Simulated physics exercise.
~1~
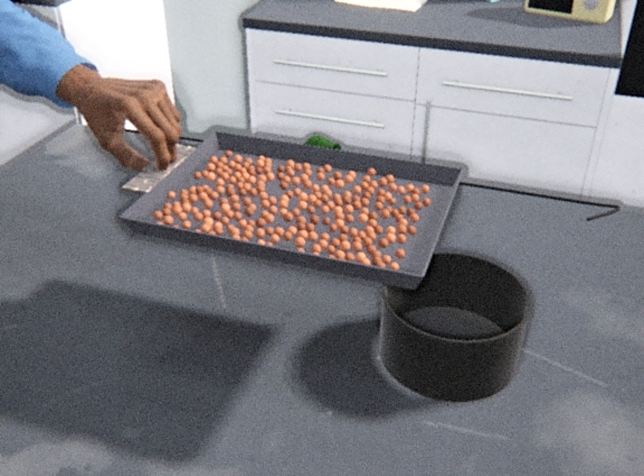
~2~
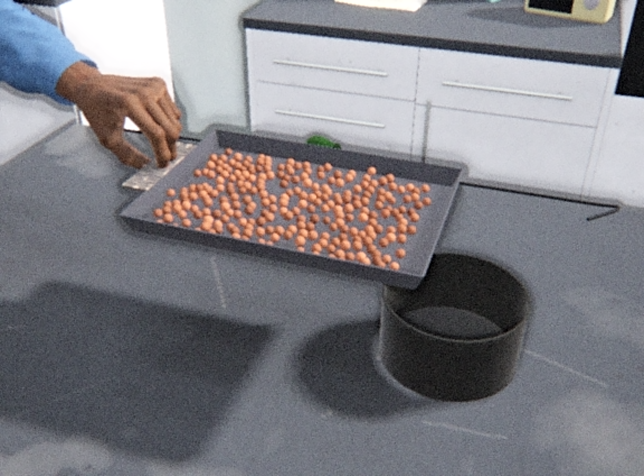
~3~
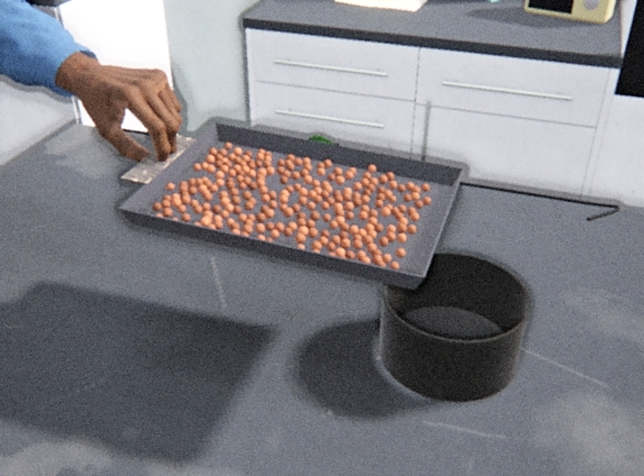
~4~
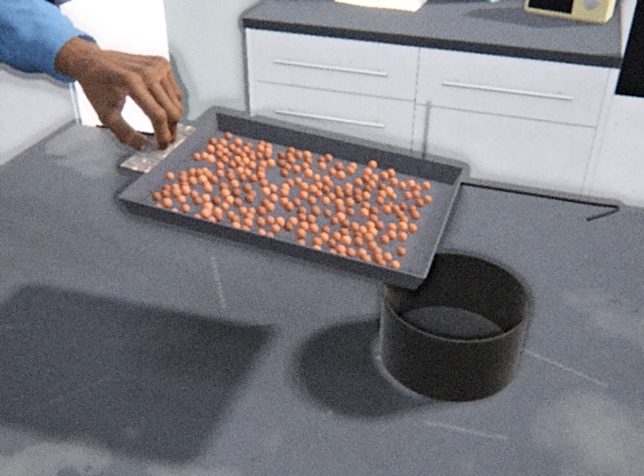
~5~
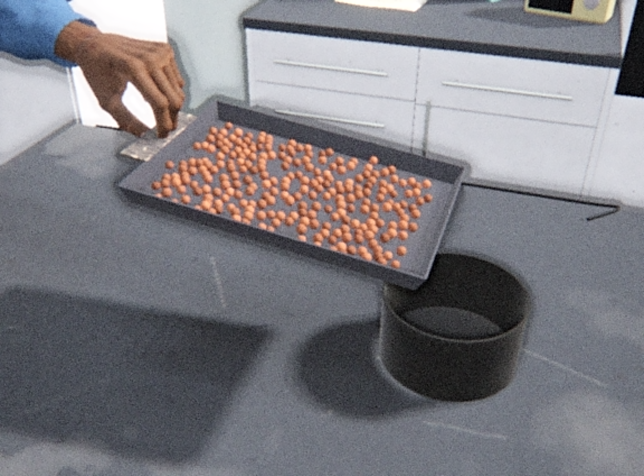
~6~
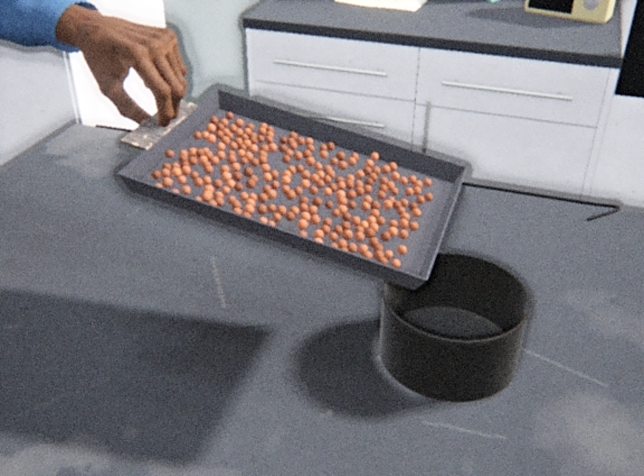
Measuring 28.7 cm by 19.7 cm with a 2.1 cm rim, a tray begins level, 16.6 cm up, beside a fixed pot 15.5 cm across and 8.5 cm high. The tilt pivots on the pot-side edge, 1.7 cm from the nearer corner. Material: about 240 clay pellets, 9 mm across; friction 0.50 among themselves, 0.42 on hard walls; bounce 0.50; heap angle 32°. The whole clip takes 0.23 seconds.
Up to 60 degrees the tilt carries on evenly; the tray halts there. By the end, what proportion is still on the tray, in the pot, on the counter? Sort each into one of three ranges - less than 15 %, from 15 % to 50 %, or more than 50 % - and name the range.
Ranges: Tray: More than 50 %; pot: Less than 15 %; counter: Less than 15 %.
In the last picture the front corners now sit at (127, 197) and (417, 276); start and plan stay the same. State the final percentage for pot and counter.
In the pot: 0 per cent; on the counter: 5 per cent.
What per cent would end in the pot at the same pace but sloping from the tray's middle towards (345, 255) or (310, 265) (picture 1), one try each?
First try: Around 0 percent; second try: Around 0 percent.
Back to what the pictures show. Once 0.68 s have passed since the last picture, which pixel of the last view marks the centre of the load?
Expected load position: Near (417, 204).
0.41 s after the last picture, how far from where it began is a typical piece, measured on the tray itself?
I'd say close to 7 centimetres.
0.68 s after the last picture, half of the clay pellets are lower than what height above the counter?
Median height: Approx. 22 cm.
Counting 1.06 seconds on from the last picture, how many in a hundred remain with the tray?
Something like 90 percent, roughly.
Then, 0.41 s after the last picture, tilt 34 degrees; the tray holds 100 %, the pot 0 %.
Then, 0.68 s after the last picture, tilt 50 degrees; the tray holds 100 %, the pot 0 %.
Then, 1.06 s after the last picture, tilt 60 degrees; the tray holds 90 %, the pot 5 %.
In the end, tray 90 %, pot 5 %, counter 5 %.
